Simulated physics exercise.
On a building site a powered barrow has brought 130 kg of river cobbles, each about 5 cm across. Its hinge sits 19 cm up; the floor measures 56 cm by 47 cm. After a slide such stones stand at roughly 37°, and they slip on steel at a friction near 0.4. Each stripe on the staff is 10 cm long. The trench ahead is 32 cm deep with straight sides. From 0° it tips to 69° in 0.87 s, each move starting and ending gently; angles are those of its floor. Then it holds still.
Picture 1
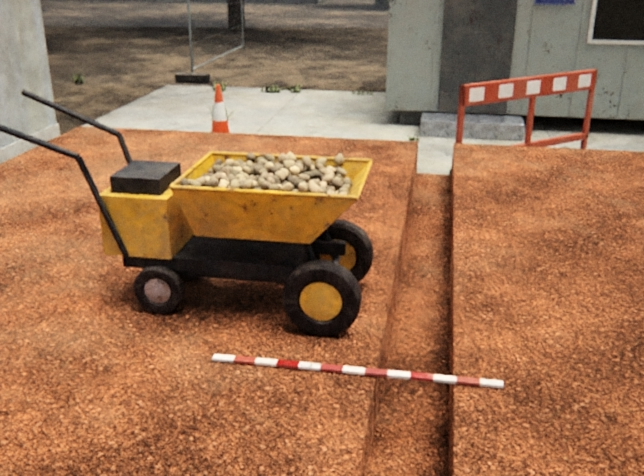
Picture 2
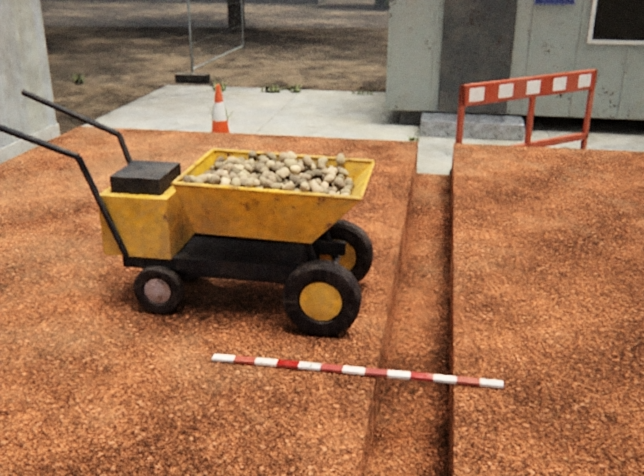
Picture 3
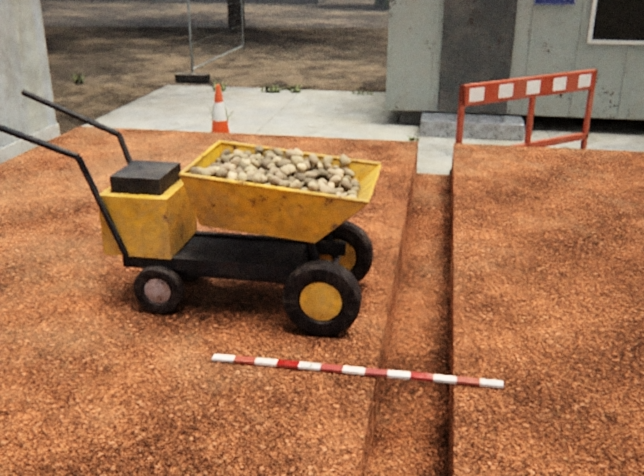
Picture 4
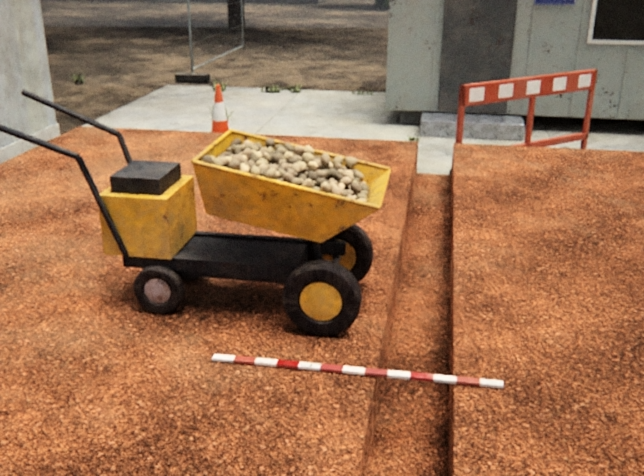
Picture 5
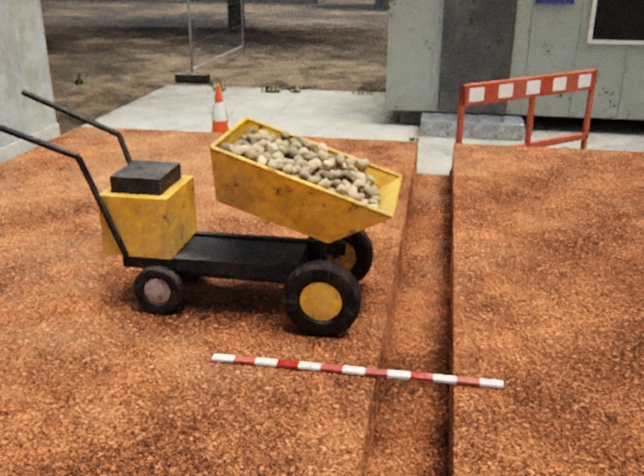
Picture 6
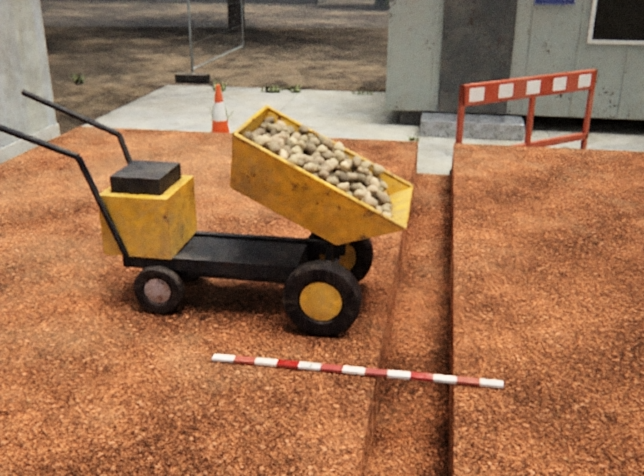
The yellow tray of a small wheeled barrow, heaped with pale rounded stones, tilts slowly at first and then faster, its left end rising and its right lip dipping towards a narrow trench. The barrow's black chassis and handles stay still on orange-brown ground, behind a red-and-white staff. Seen from slightly above by an unmoving camera, the building site has an orange cone behind and a red-and-white barrier at right.
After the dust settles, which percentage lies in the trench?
Roughly 23 per cent ends in the trench.
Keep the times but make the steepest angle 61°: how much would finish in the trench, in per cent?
In that case some 30 per cent.
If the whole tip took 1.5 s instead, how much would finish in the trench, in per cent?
It would be near 25 per cent.
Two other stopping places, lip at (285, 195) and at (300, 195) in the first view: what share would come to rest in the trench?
About 95 and 80 per cent.
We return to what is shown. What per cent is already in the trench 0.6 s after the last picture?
About 0 per cent by then.
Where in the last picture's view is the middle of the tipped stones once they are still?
Near (502, 317).
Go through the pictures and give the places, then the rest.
The tray is at 0°, its lip at (357, 198); the top of the load is at (290, 162), in the first frame.
The tray is at 1°, its lip at (360, 199); the top of the load is at (291, 161), in the second frame.
Lip at (368, 202), floor tilted 5°, highest stones at (266, 158), in the third frame.
The tray is at 11°, its lip at (379, 208); the top of the load is at (256, 150), in the fourth frame.
Lip at (392, 217), floor tilted 19°, highest stones at (259, 139), in the fifth frame.
Lip at (406, 228), floor tilted 27°, highest stones at (270, 129), in the sixth frame.
Then, 0.3 s after the last picture the floor is at 58°, 100 % in the tray; the foremost stones are at (433, 239).
Then, 0.6 s after the last picture the floor is at 69°, 61 % in the tray, 2 % in the trench, 38 % past the trench; the foremost stones are at (524, 311).
Then, 1.0 s after the last picture the floor is at 69°, 19 % in the tray, 4 % in the trench, 77 % past the trench; the foremost stones are past the picture's edge.
Then, 2.9 s after the last picture the floor is at 69°, 0 % in the tray, 23 % in the trench, 77 % past the trench; the foremost stones are past the picture's edge.
